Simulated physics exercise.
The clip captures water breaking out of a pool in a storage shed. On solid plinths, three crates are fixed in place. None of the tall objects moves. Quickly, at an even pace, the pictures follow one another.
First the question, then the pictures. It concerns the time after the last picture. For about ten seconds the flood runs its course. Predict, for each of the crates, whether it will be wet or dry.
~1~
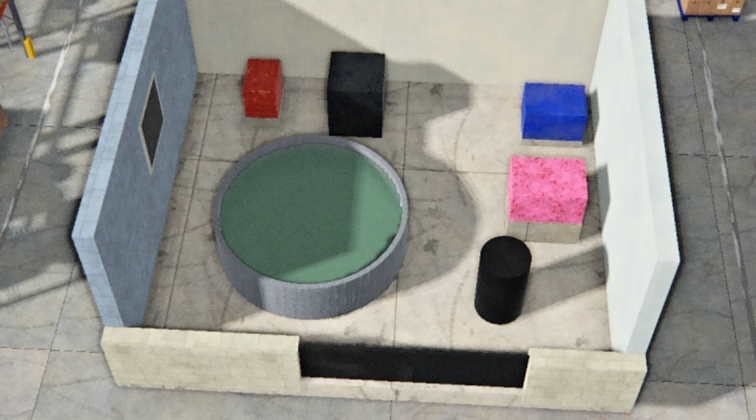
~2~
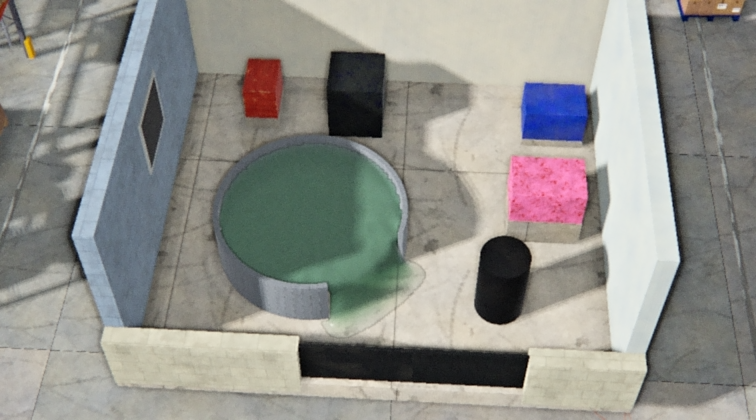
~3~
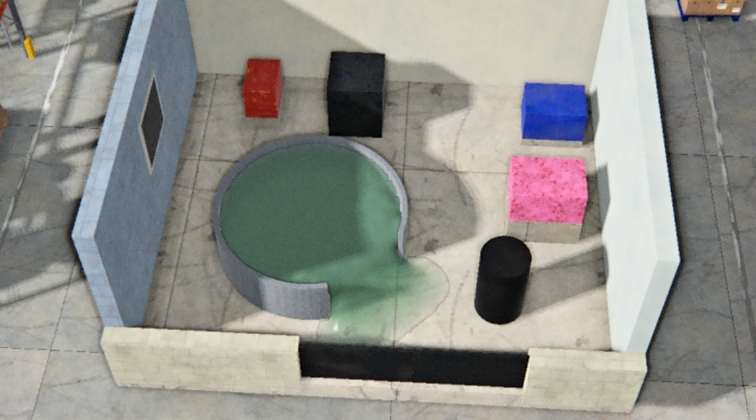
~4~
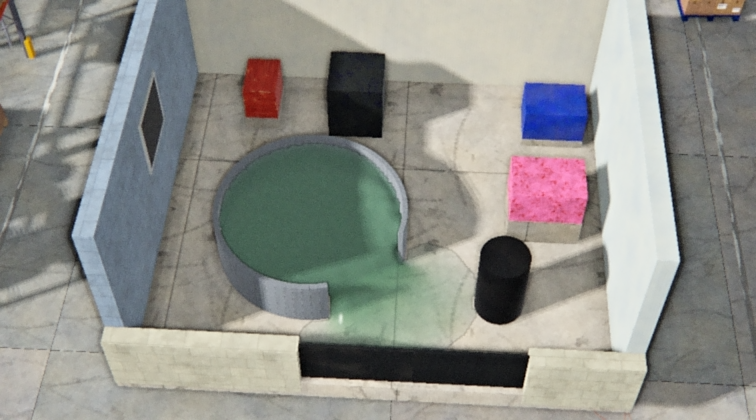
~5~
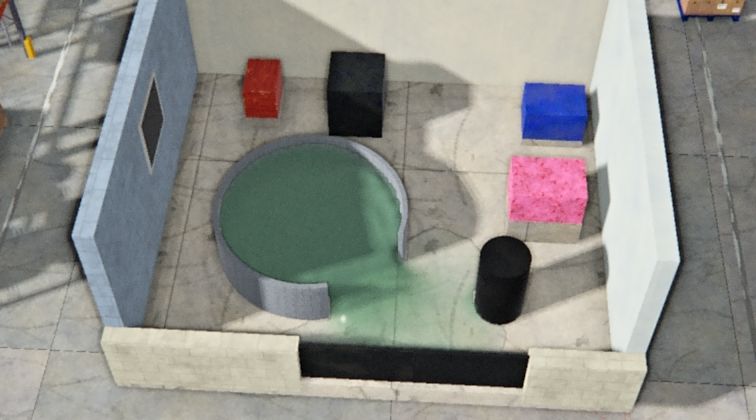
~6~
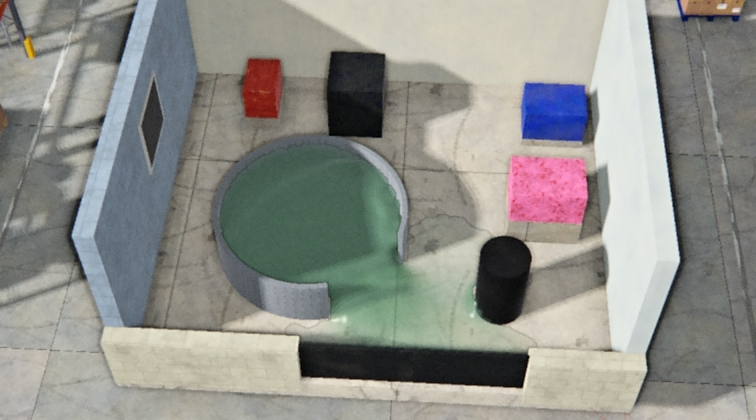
The blue crate will be hit by the water. The pink crate will be spared. The red crate will be spared.
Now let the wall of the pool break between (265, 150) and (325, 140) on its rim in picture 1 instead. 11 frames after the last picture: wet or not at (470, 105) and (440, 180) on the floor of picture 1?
The first spot is submerged, the second submerged.
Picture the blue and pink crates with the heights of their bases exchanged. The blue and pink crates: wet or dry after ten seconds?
One by one: The blue crate is not reached; the pink crate is reached.
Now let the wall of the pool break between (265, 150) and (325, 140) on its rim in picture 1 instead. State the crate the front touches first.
Answer: The one in red.
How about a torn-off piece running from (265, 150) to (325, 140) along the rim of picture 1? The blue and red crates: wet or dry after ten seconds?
The blue crate is reached; the red crate is reached.
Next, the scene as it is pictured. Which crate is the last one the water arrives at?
That one's the one in red.
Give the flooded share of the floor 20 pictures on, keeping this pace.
Roughly 60 percent.
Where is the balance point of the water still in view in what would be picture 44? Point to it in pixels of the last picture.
(398, 241).
A moment on, water covers 25 % of the floor; the blue crate not reached, the pink crate water round its plinth, the red crate not reached.
Next, water covers 40 % of the floor; the blue crate not reached, the pink crate water round its plinth, the red crate not reached.
Then, water covers 60 % of the floor; the blue crate water round its plinth, the pink crate water round its plinth, the red crate not reached.
Later, water covers 100 % of the floor; the blue crate water round its plinth, the pink crate water round its plinth, the red crate water round its plinth.
In the end, water covers 100 % of the floor; the blue crate was topped, the pink crate stayed above the water, the red crate stayed above the water.
